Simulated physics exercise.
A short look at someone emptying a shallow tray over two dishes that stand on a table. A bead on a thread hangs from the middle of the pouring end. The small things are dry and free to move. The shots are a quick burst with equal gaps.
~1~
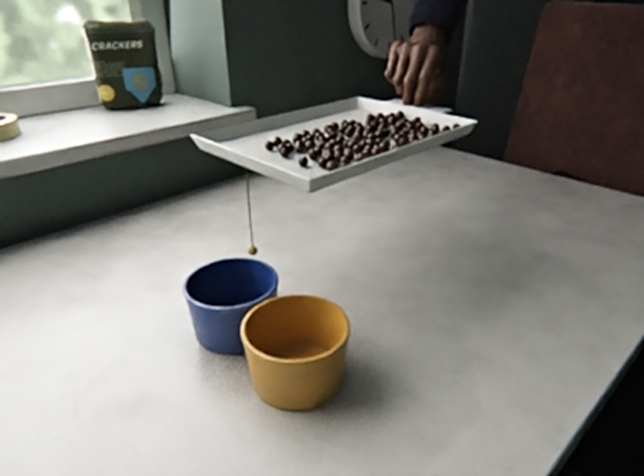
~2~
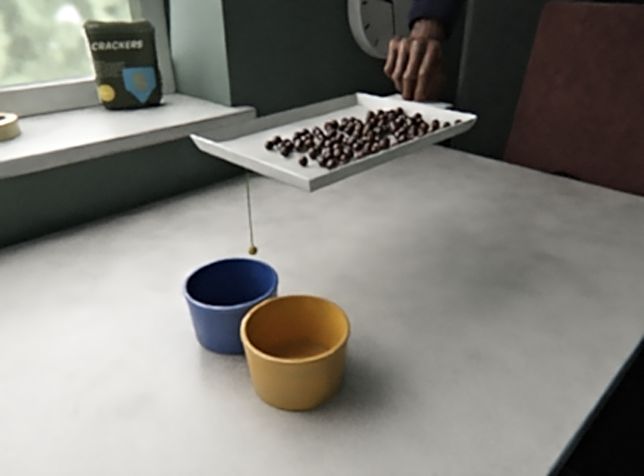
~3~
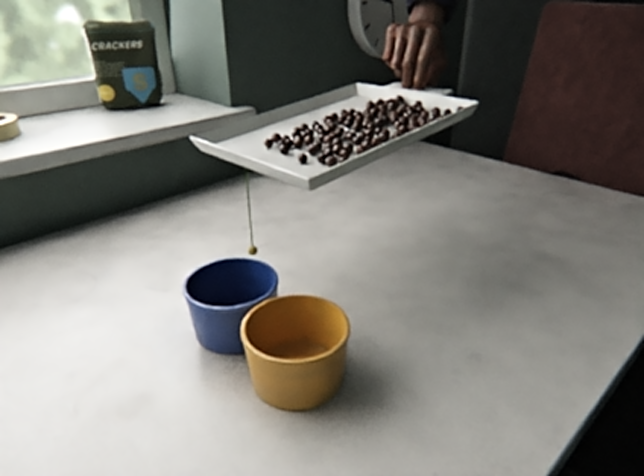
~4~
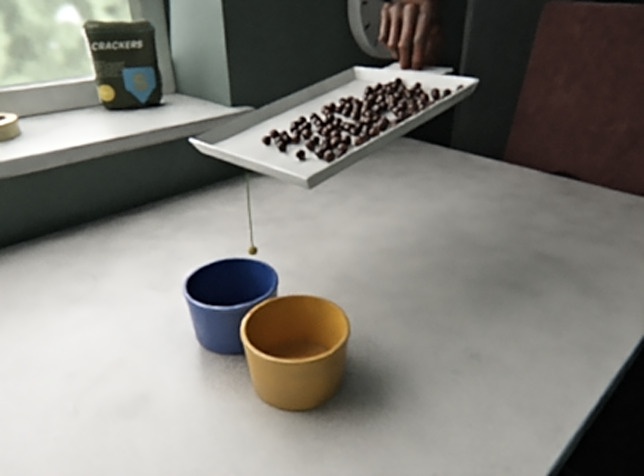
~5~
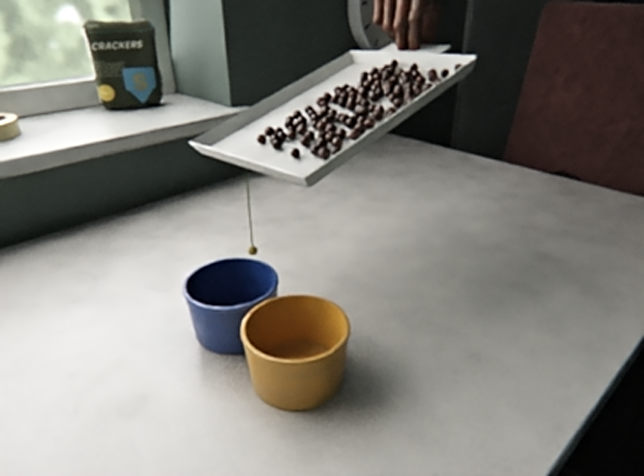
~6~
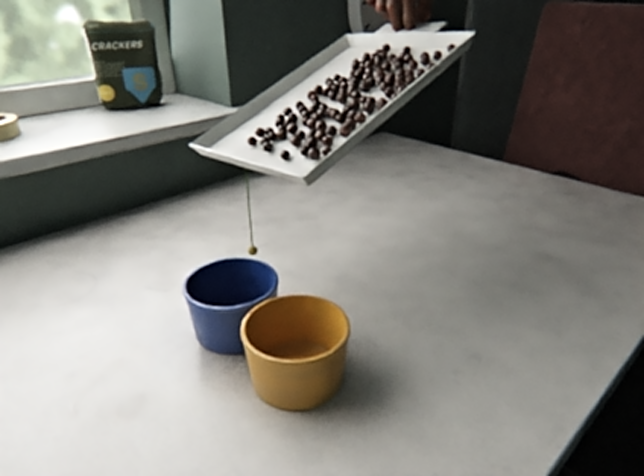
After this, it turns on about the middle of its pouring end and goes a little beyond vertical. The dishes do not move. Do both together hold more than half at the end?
Together they catch less than half.
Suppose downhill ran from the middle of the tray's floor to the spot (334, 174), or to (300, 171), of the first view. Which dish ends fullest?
One: The right-hand dish. Two: Right.
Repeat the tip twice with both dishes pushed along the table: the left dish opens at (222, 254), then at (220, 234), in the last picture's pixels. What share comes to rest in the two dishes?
In turn 30 and 10 in a hundred.
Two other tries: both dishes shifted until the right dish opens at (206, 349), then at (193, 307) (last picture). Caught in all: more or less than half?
The first try: Under half. The second: Below a half.
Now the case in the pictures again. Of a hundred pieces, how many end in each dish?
Left dish near 20 in a hundred; right dish near 0.
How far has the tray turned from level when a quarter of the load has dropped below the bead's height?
At about 65°.
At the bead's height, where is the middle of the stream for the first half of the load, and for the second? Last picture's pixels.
First near (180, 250), later near (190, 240).
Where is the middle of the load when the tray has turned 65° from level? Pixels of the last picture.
Close to (190, 206).
Soon, tray tipped steeply; about a third on the tray; a small part in the left dish; a small part outside both; about half in the air.
A while on, tray tipped past a quarter turn; about a quarter in the left dish; most outside both; a stray few in the air.
Towards the end, tray tipped past a quarter turn; about a quarter in the left dish; most outside both.
Finally, tray tipped past a quarter turn; none in the right dish; about a quarter in the left dish; most outside both.
